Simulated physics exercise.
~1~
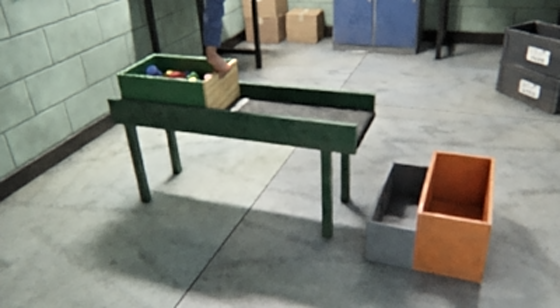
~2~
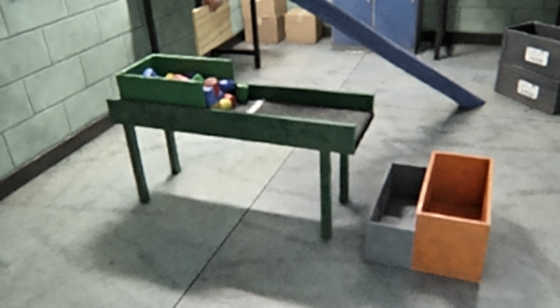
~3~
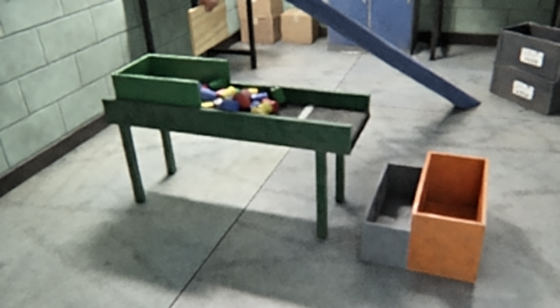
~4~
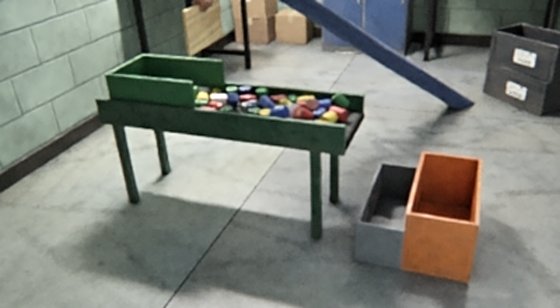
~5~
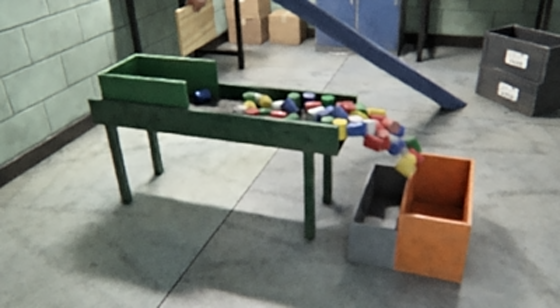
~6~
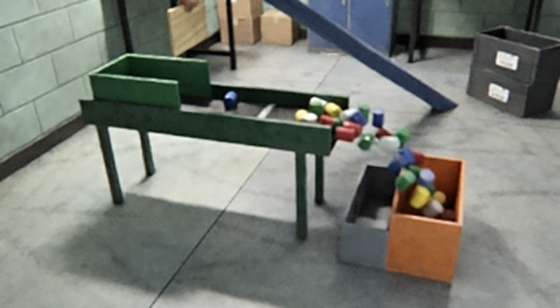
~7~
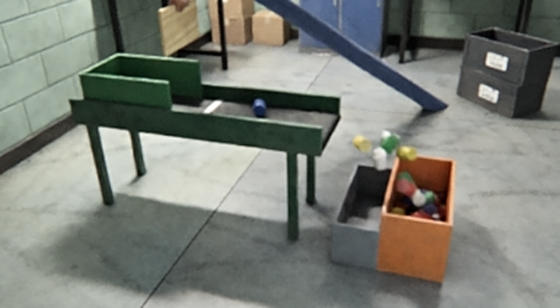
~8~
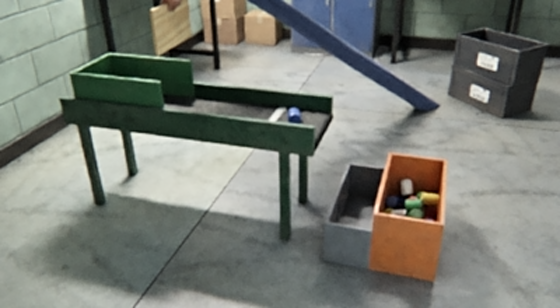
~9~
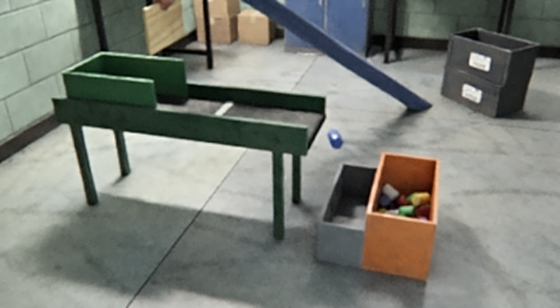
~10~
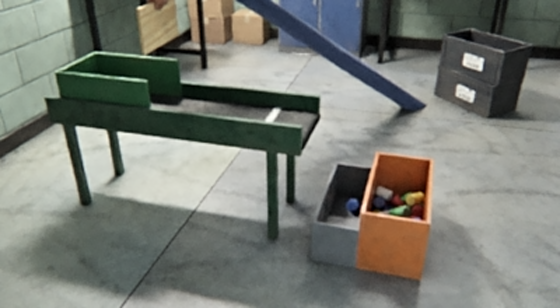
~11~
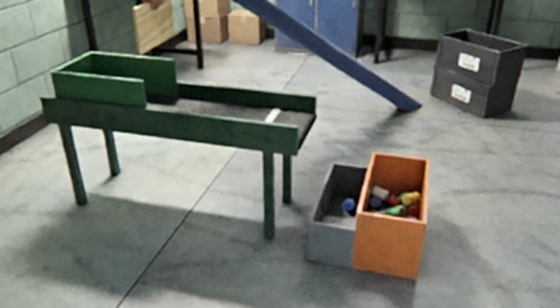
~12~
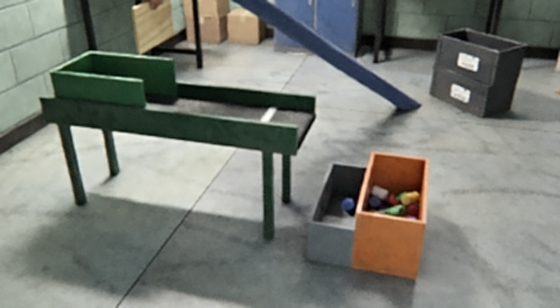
A green table-like conveyor with a dark belt stands in a grey-floored room with pale green block walls, seen from slightly above as the view pans gently right. Small colourful jars fill the green pen at its left end, while a grey bin and an orange bin sit on the floor beyond its right end. The gate lifts, and the jars spread rightward along the belt. They tumble off the end in a stream, mostly into the orange bin. A last blue jar trails behind and drops into the grey bin, leaving the belt empty.
